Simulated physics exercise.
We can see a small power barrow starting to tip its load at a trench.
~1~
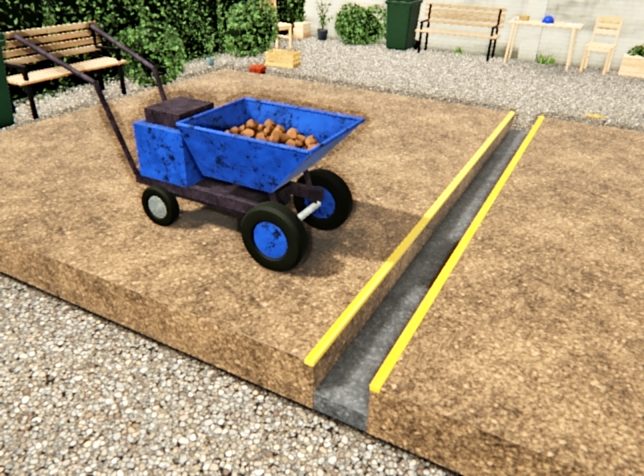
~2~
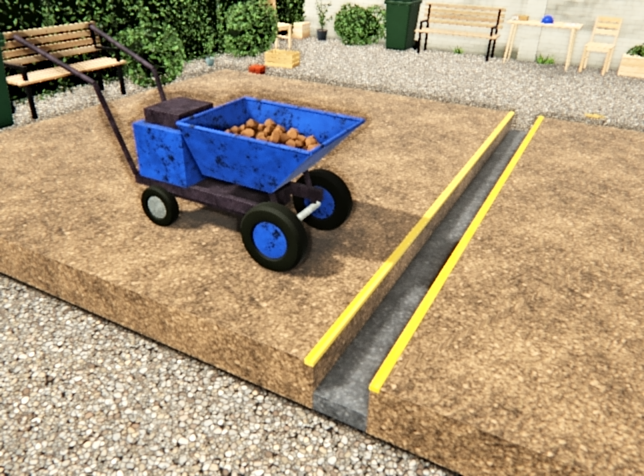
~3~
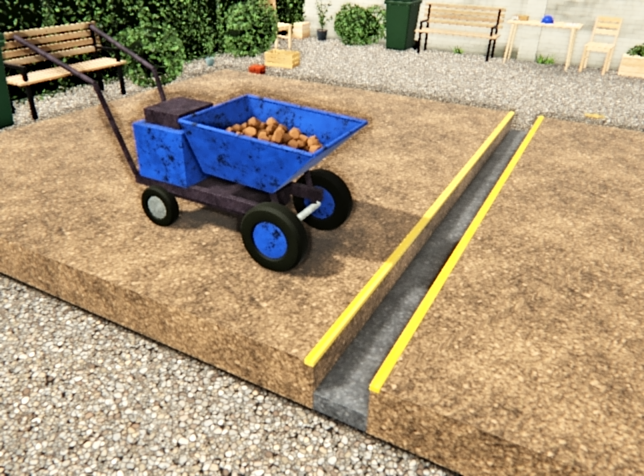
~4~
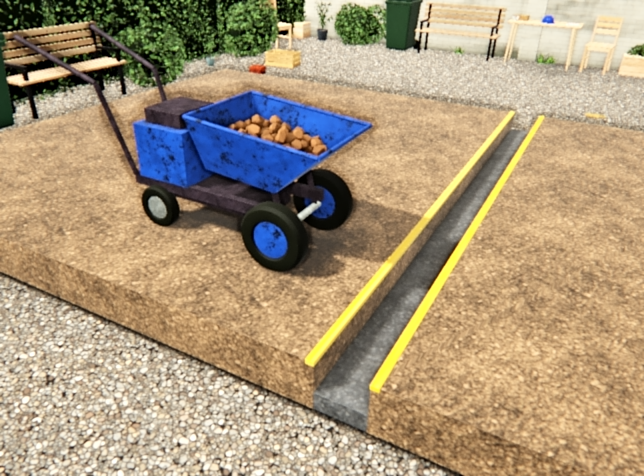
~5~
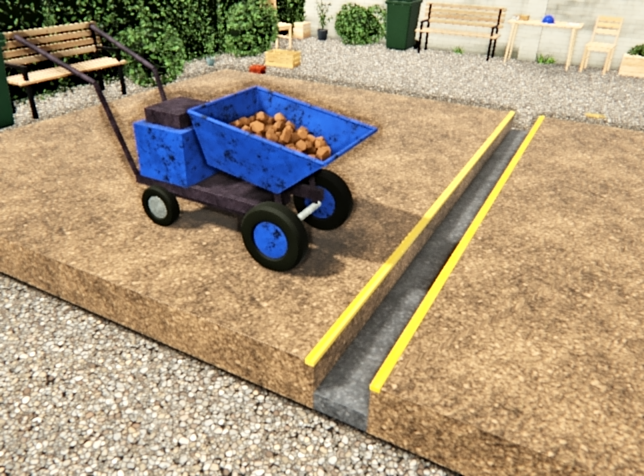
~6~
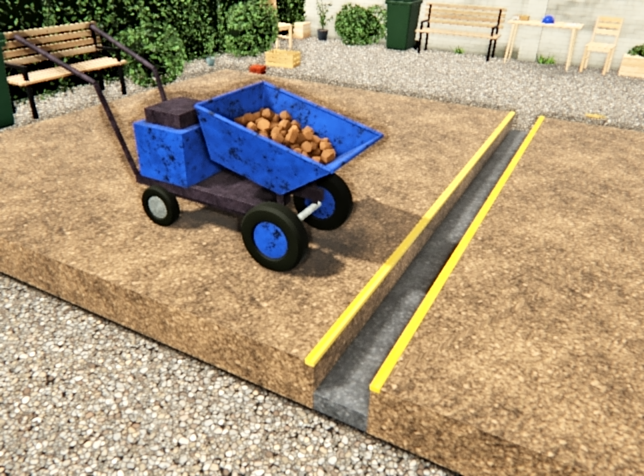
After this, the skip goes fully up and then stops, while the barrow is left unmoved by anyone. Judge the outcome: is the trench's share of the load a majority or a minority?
A majority.
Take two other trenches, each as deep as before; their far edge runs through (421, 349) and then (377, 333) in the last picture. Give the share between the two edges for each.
Lab note: Try one 100 per cent, try two 50 per cent.
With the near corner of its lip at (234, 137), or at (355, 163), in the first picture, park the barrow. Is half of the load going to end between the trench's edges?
Case one - a minority; case two - a minority.
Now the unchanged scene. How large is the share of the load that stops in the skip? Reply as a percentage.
Roughly 0 %.
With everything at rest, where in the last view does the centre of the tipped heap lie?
Close to (412, 294) in the last view.
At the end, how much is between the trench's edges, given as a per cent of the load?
About 90 %.
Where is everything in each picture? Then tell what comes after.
In the first frame, lip of the skip at (309, 153), level; top of the load at (261, 143), clay clods; first edge of the trench at (342, 321); far edge at (403, 342), the trench under half as wide as the skip, and about half as deep as wide.
In the second frame, lip of the skip at (310, 154), level; top of the load at (261, 143).
In the third frame, lip of the skip at (313, 156), tipped barely; top of the load at (263, 143).
In the fourth frame, lip of the skip at (318, 159), tipped barely; top of the load at (266, 137).
In the fifth frame, lip of the skip at (324, 165), tipped a little; top of the load at (259, 129).
In the sixth frame, lip of the skip at (331, 171), tipped a little; top of the load at (251, 129); first edge of the trench at (342, 321); far edge at (403, 342).
Soon after the last picture, skip tipped steeply; all in the skip.
A little later, skip tipped right over; most in the skip; about a quarter in or heaped over the trench.
Later still, skip tipped right over; a stray few in the skip; most in or heaped over the trench; a small part beyond it.
At rest, skip tipped right over; nearly all in or heaped over the trench; a small part beyond it.
